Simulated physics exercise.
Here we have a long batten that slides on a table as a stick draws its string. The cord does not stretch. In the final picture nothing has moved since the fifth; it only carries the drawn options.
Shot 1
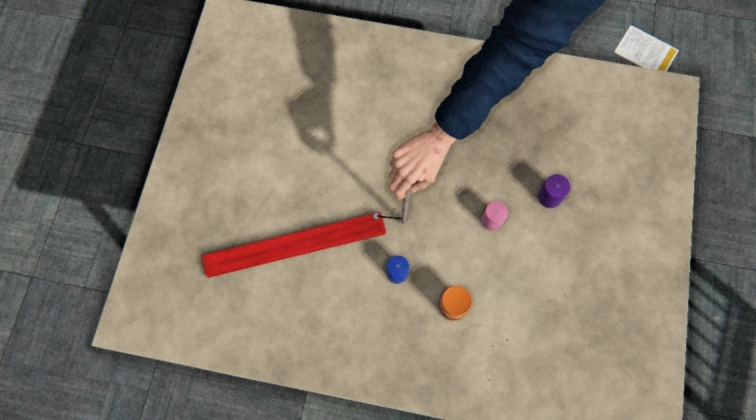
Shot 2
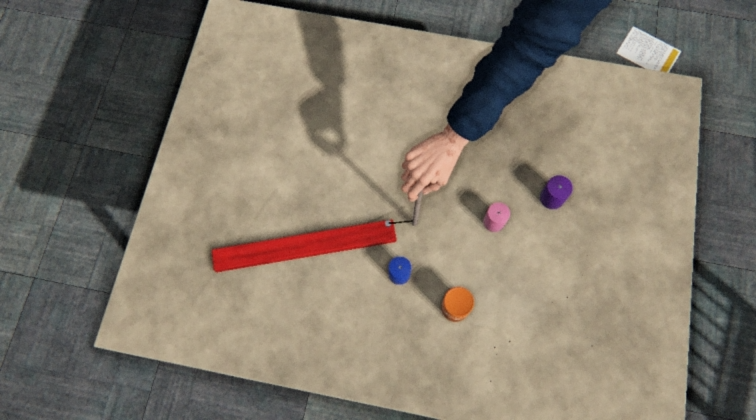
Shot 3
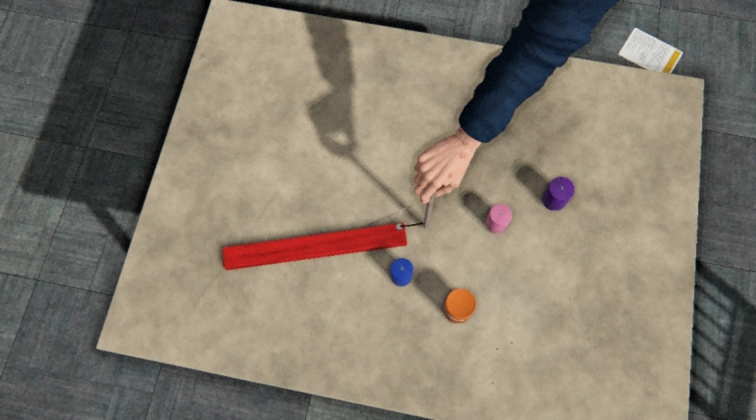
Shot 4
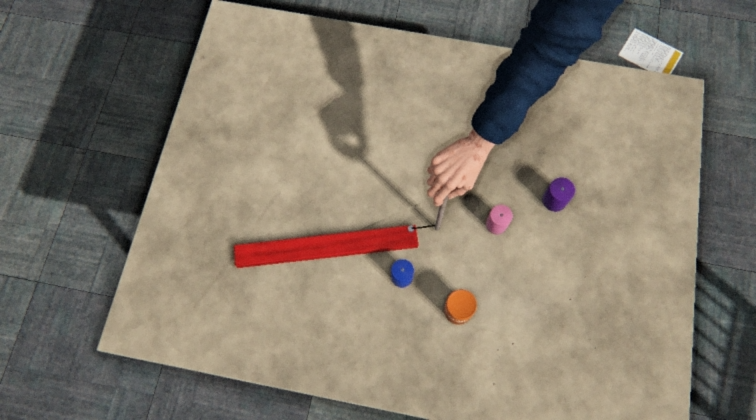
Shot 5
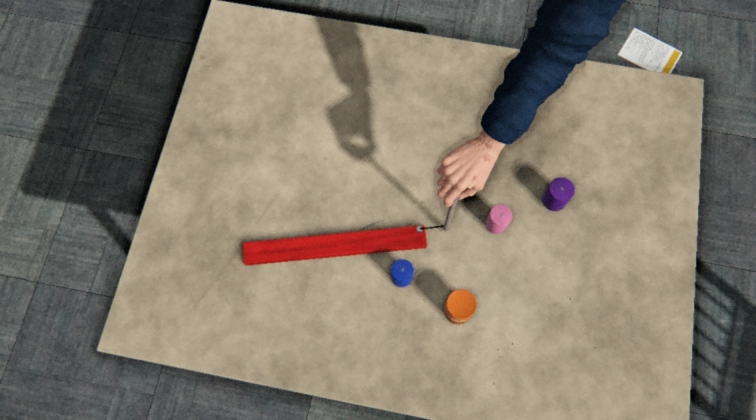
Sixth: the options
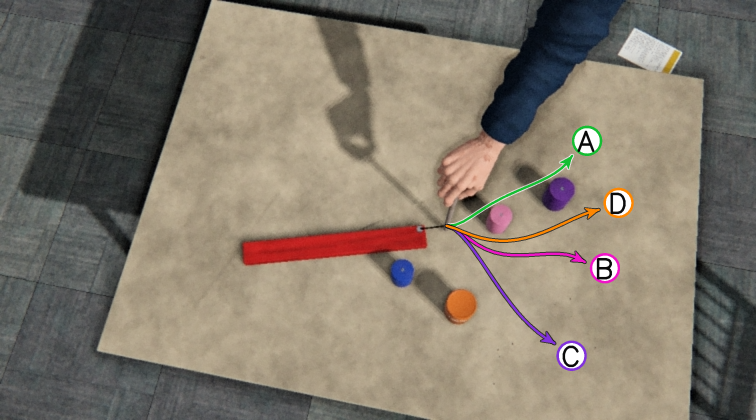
On a mottled beige tabletop over grey carpet tiles, seen from above at a slight tilt, a dark-sleeved arm reaches in from the top. A long red batten lies left of centre, with a blue candle and orange jar below its right end and a pink candle and purple tin farther right. The hand's stick draws the batten steadily rightward by its short string, the batten turning slightly toward level, while the view shifts very slightly.
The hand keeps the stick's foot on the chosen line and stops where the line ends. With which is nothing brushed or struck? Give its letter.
B.
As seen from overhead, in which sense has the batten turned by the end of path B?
It turns clockwise.
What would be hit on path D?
It meets the pink candle.
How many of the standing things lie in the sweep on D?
One.
On the marked copy, A from (447, 226) via (517, 191) to (572, 156); B from (447, 226) via (512, 255) to (585, 262); C from (447, 226) via (499, 288) to (555, 344); D from (447, 226) via (526, 238) to (599, 210).
Taking B. A third of the way, foot of the stick (492, 252), middle of the batten (377, 247).
Two thirds of the way, foot of the stick (544, 254), middle of the batten (429, 250).
When it is over, foot of the stick (588, 266), middle of the batten (473, 253); nothing has been touched.
As for the rest, A meets the purple tin and pink candle; C meets the orange jar and blue candle; D meets the pink candle.
